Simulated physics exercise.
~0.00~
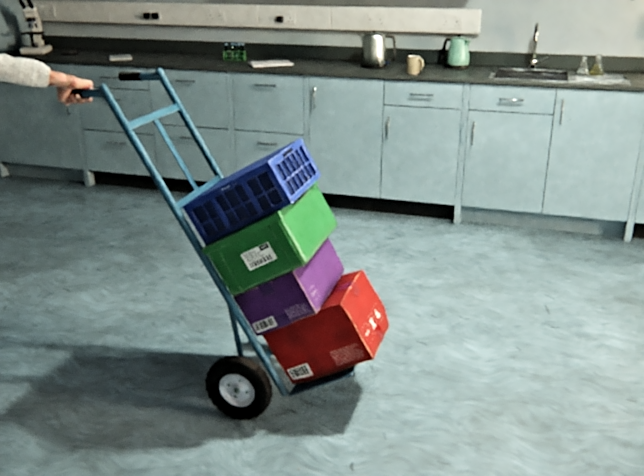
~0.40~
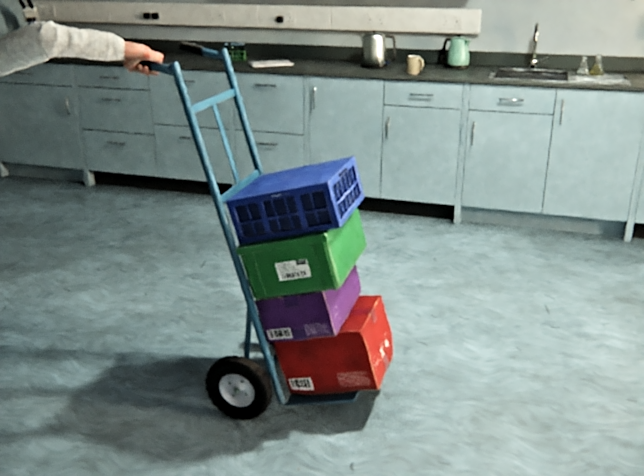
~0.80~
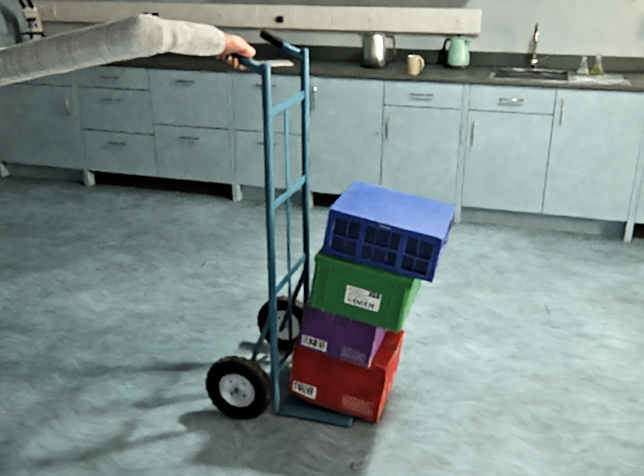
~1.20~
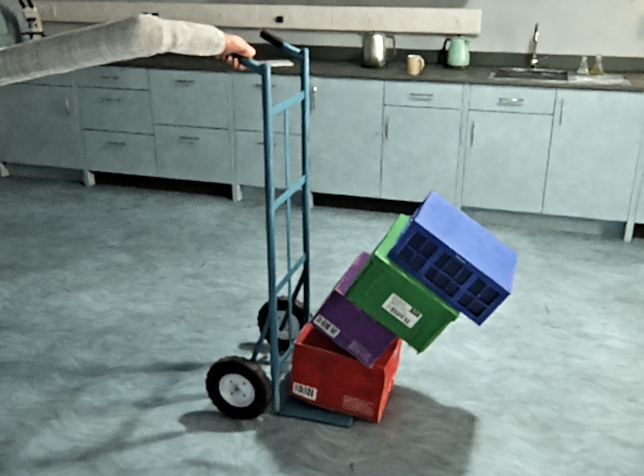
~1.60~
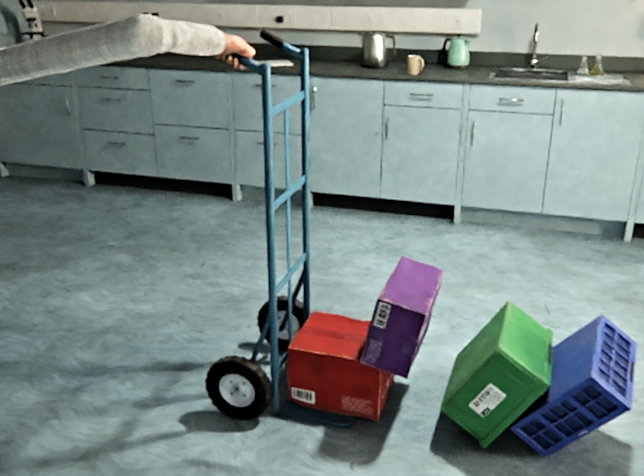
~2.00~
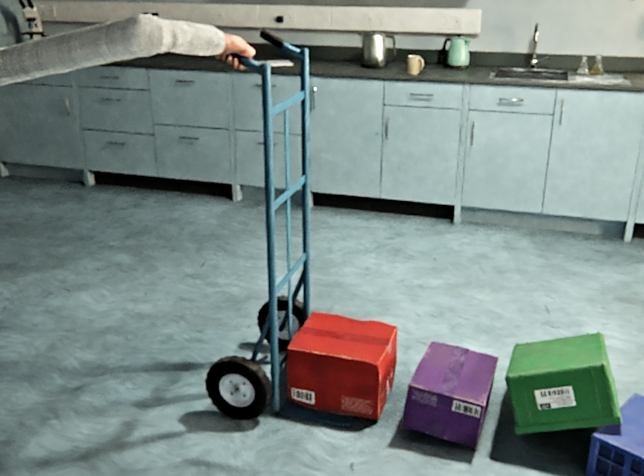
In a lab, a hand swings a trolley upright and three stacked containers topple off rightward.
